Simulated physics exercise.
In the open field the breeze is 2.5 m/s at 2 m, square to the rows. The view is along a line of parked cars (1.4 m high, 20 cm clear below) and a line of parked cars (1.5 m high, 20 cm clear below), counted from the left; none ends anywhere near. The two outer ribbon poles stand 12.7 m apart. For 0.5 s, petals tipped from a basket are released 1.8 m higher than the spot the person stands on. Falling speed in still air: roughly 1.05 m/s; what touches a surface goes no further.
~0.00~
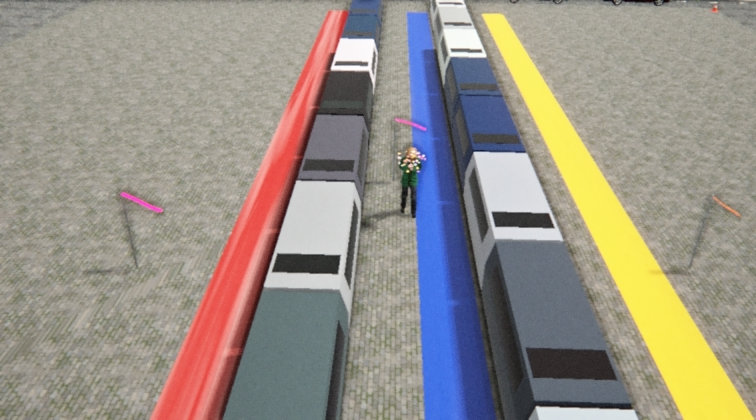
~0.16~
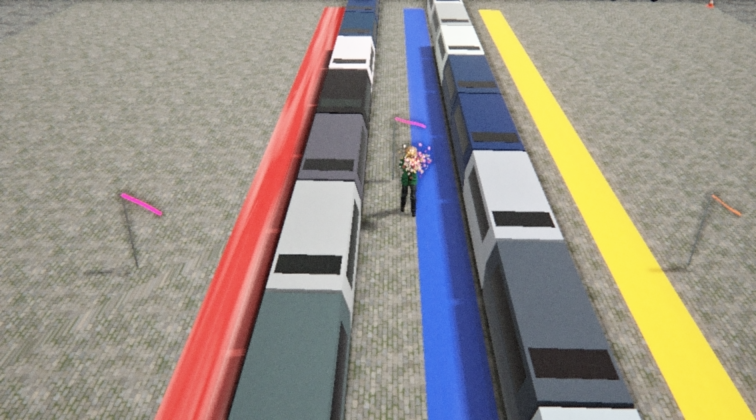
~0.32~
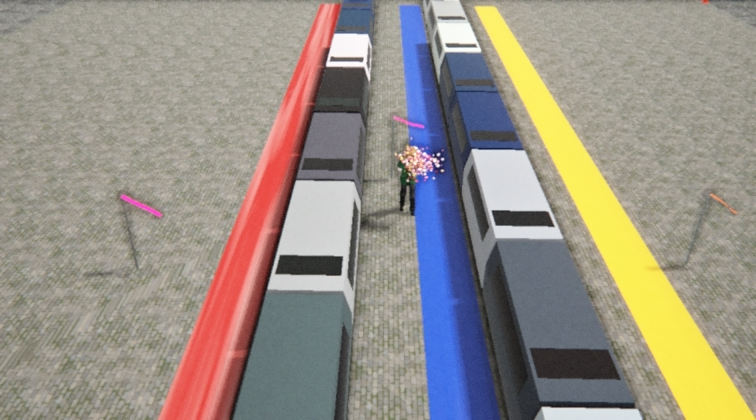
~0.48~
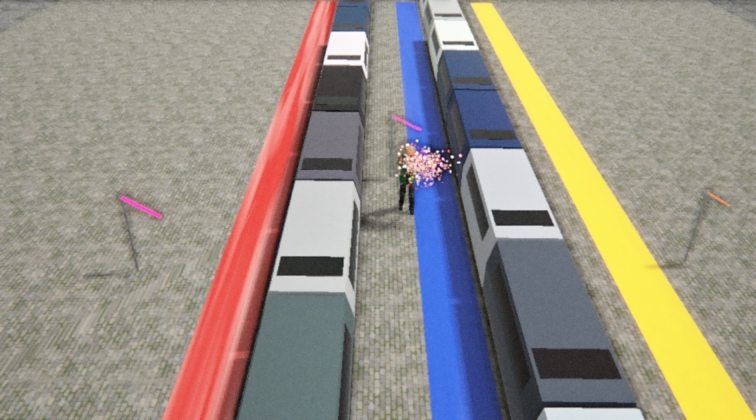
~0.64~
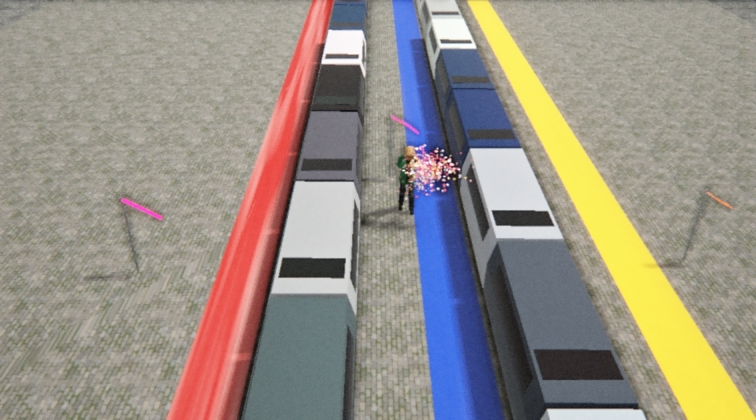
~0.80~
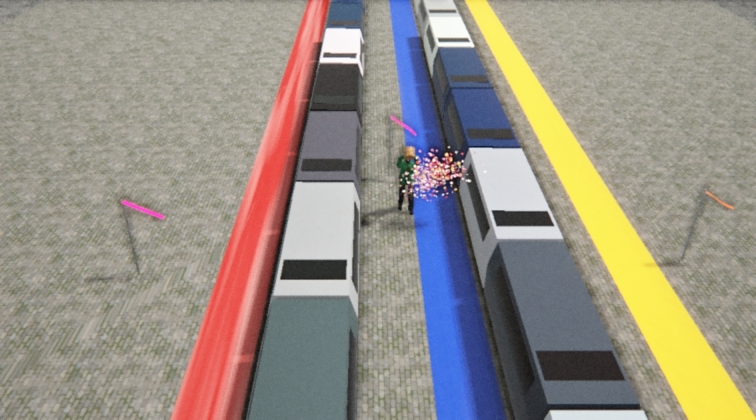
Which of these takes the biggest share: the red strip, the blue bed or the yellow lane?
The blue one.
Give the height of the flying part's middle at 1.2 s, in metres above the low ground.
Roughly 1.0 m up.
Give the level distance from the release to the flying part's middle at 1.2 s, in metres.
Roughly 0.5 m.
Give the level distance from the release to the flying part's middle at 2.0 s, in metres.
Roughly 1.0 m.
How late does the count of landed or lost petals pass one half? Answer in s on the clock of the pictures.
Near 2.0 s.
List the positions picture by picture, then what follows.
The first frame shows the left ribbon ends at (162, 211), leaning 65 degrees to the right, the petals in the air span x = 400 to 420 around y = 160 and it comes from (411, 159).
The second frame shows the petals in the air span x = 405 to 425 around y = 160, the red one passes (249, 253), the blue one passes (444, 257) and the yellow one passes (631, 262).
The third frame shows the inner ribbon ends at (424, 127), leaning 70 degrees to the right, the petals in the air span x = 405 to 435 around y = 165 and the top of the right line of parked cars crosses (506, 172).
The fourth frame shows the left ribbon ends at (161, 217), leaning 60 degrees to the right, the petals in the air span x = 405 to 445 around y = 165, the red one passes (265, 200), the blue one passes (435, 202) and the yellow one passes (597, 205).
The fifth frame shows the petals in the air span x = 410 to 450 around y = 170.
The sixth frame shows the inner ribbon ends at (416, 135), leaning 55 degrees to the right, the petals in the air span x = 410 to 460 around y = 175 and the top of the left line of parked cars crosses (326, 174).
After 1.2 s, 0 % lies on the red strip, 0 % on the blue bed and 0 % on the yellow lane; 5 % has touched down or left; the middle of what still flies is 1.0 m above the low ground, near (437, 189).
After 2.0 s, 0 % lies on the red strip, 29 % on the blue bed and 0 % on the yellow lane; 47 % has touched down or left; the middle of what still flies is 0.3 m above the low ground, near (438, 210).
After 3.5 s, 0 % lies on the red strip, 73 % on the blue bed and 0 % on the yellow lane; 99 % has touched down or left.
After 8.0 s, 0 % lies on the red strip, 75 % on the blue bed and 0 % on the yellow lane; 100 % has touched down or left.
After 45.0 s, 0 % lies on the red strip, 75 % on the blue bed and 0 % on the yellow lane; 100 % has touched down or left.
